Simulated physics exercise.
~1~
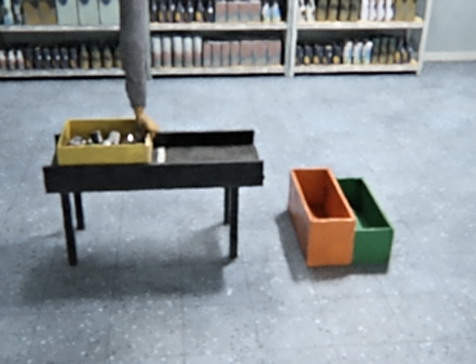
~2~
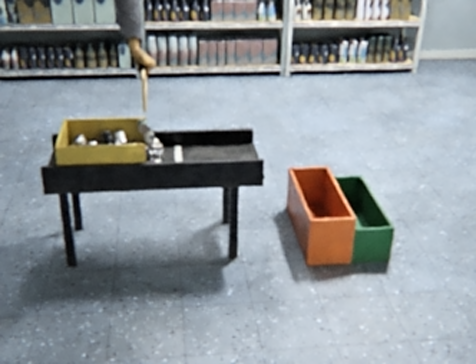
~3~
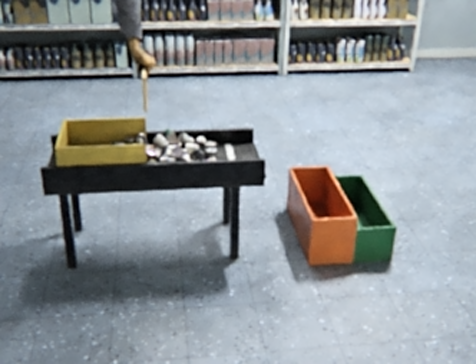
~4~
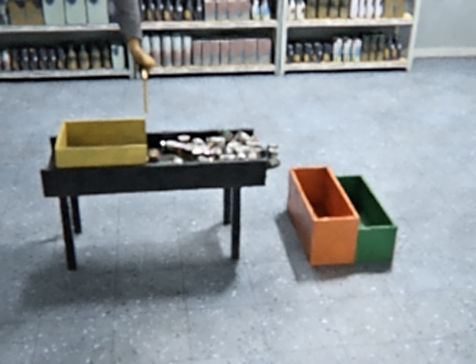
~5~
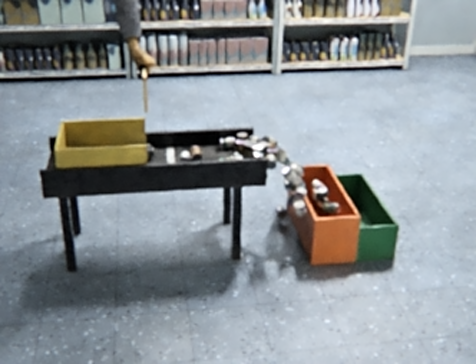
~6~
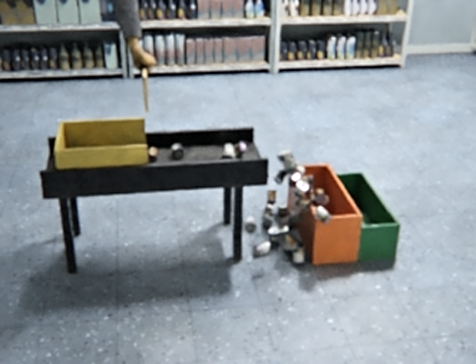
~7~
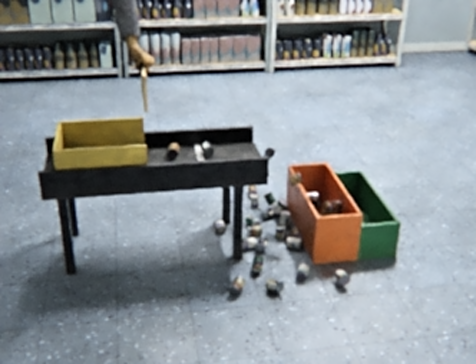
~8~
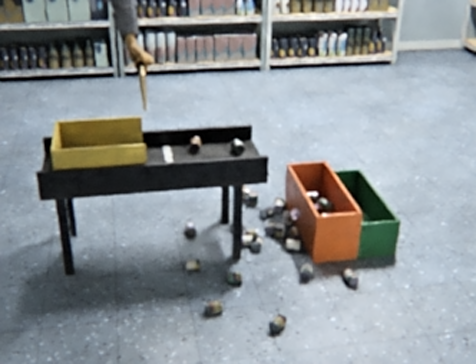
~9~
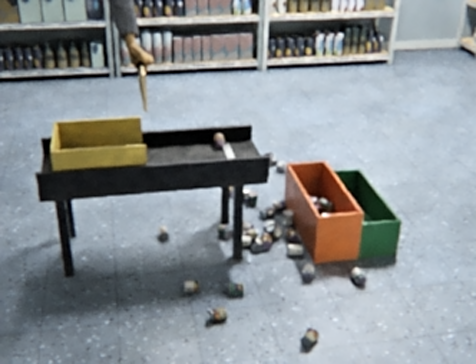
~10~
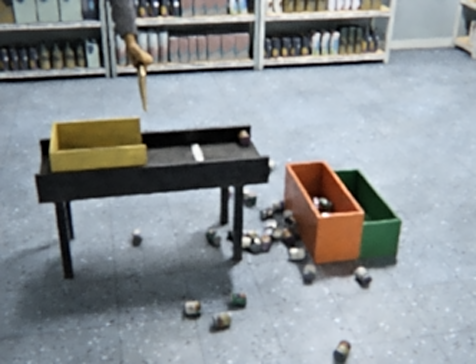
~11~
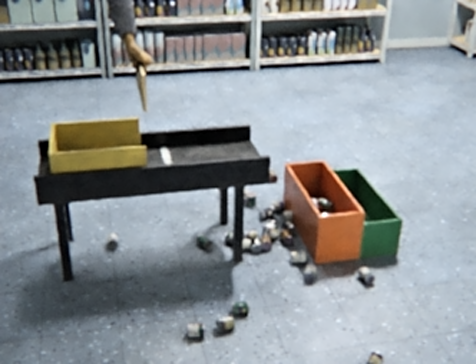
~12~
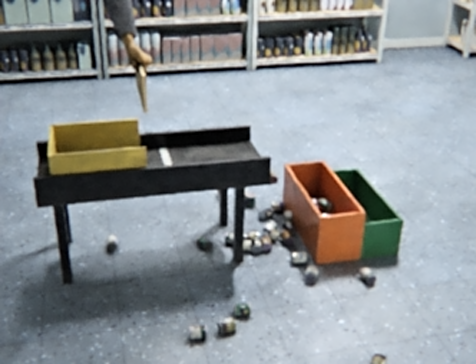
Small tins riding a black belt from a yellow pen and spilling off its right end, some landing in an orange box, most scattering across the floor.
